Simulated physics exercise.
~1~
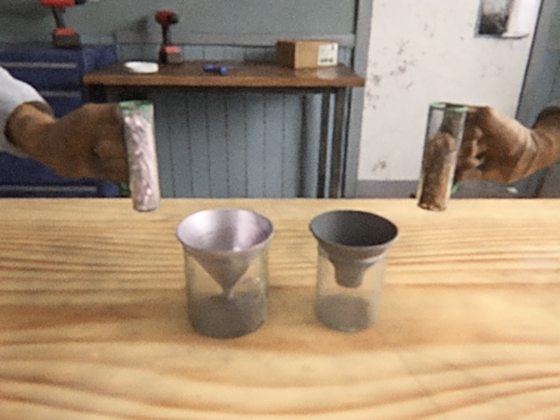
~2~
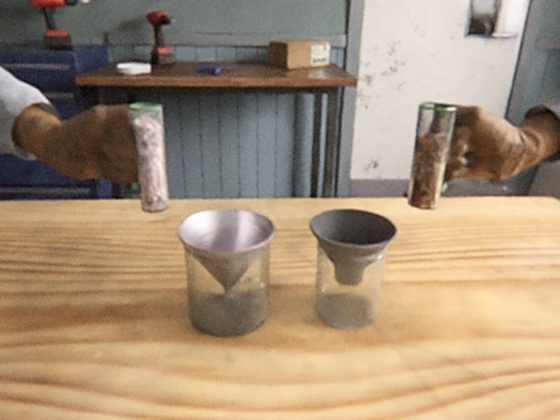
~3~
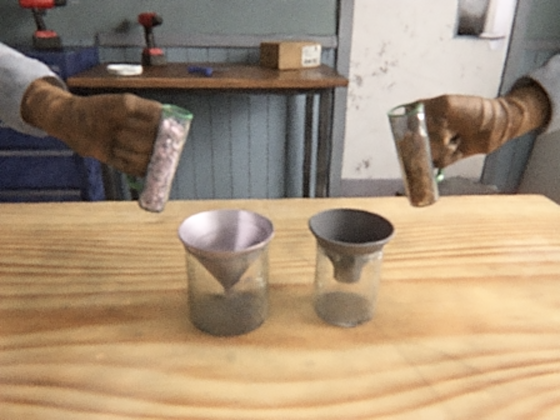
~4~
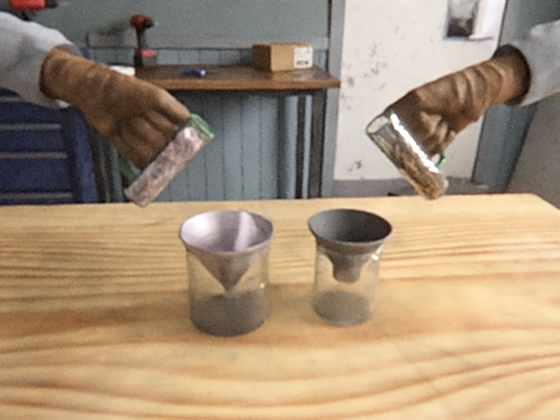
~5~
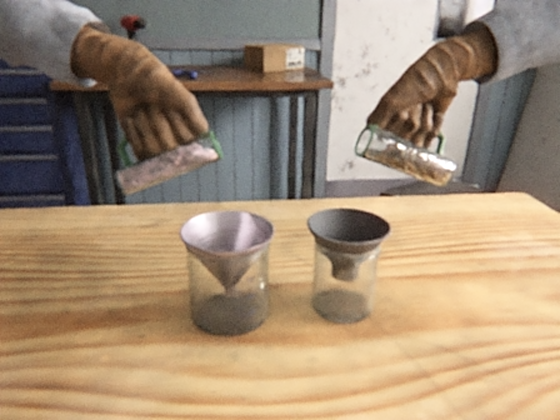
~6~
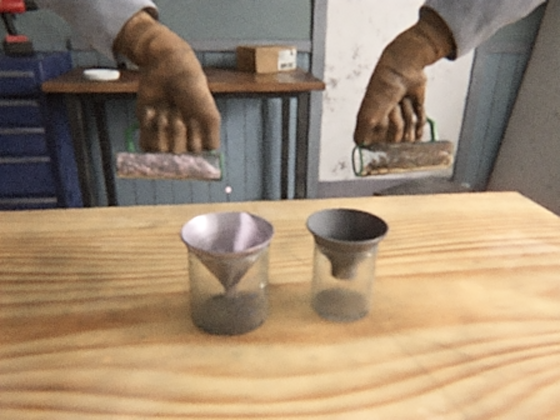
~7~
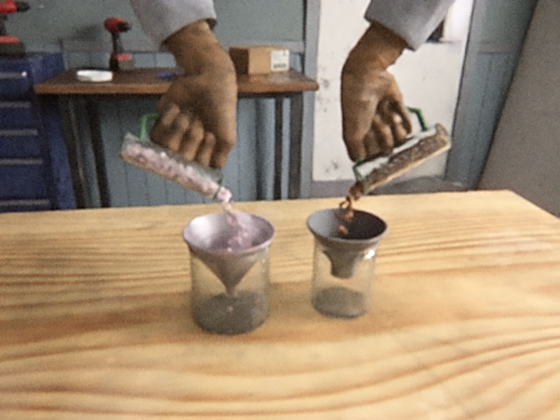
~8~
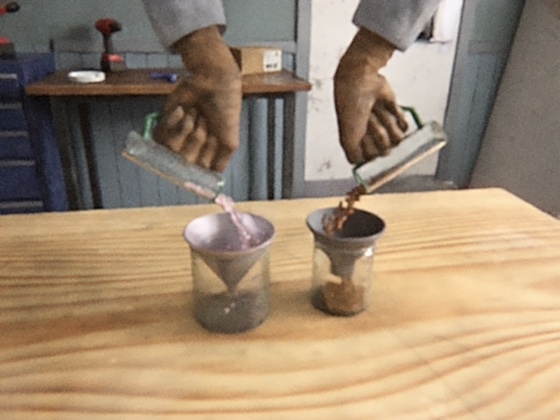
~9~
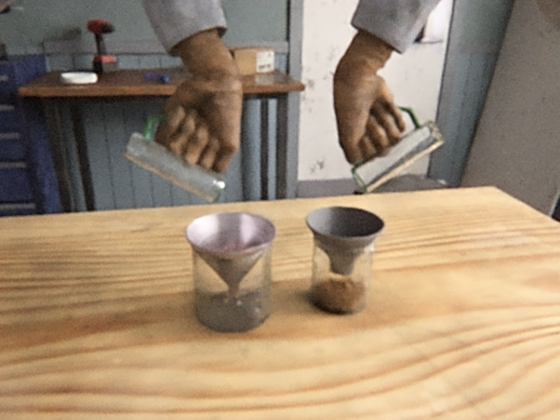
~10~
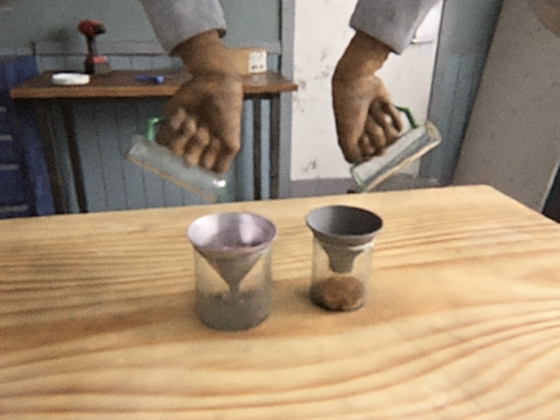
Two brown-gloved hands with grey sleeves hold clear cups, pinkish bits in the left and brown bits in the right, above a pale wooden table in a workshop, seen from the front as the view drifts slightly sideways. Below stand two clear jars, a light purplish metal funnel in the left and a dark grey one in the right. The hands move inward and tip the cups until both pour. Pink bits pile into the left funnel while brown ones run through the right. Finally, the left funnel is jammed with nearly everything, and the right load rests in its jar.
